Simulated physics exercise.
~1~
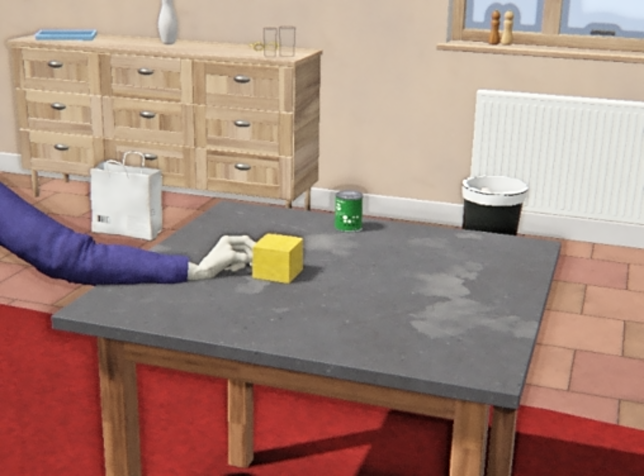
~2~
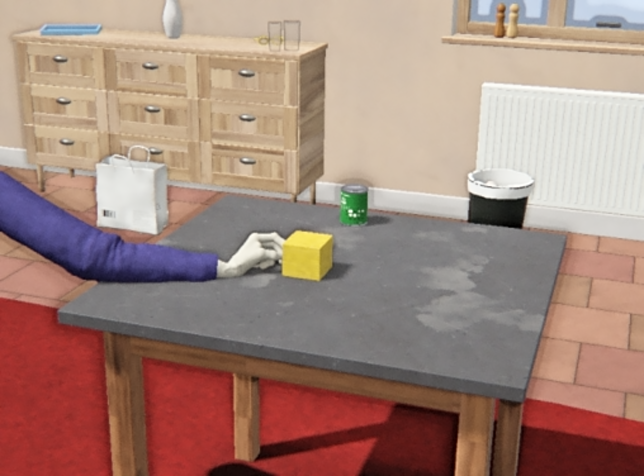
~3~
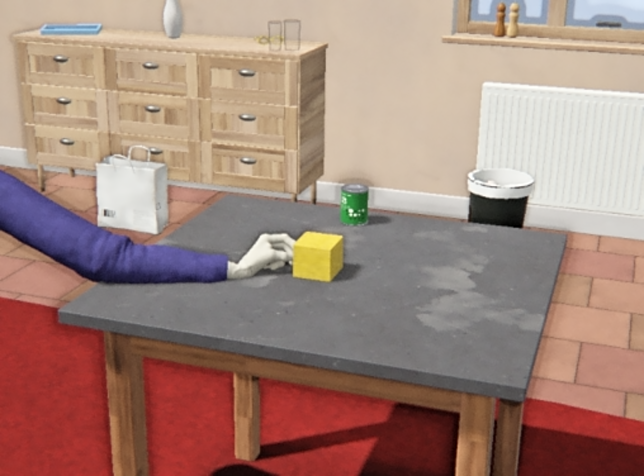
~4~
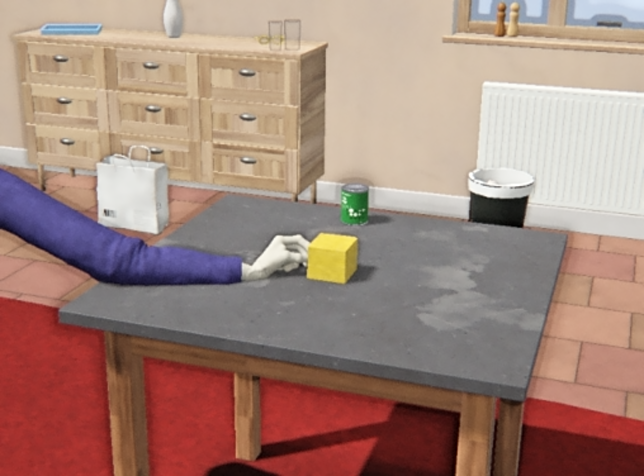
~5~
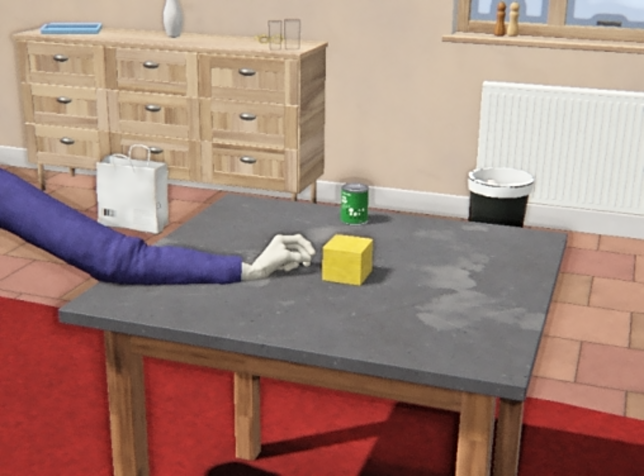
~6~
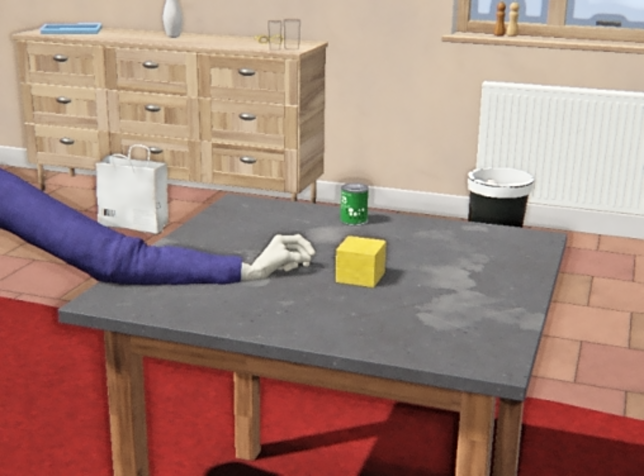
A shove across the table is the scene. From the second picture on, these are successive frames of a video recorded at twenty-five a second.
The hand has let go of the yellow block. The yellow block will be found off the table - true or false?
False, it remains on the table.
Then, 0.10 s past the last view, yellow block displaced about its own width near (385, 265).
Then, 0.20 s past the last view, yellow block displaced well along near (398, 266).
Finally, moved from the start, yellow block. Final places as the last picture's camera would see them, yellow block near (398, 267).
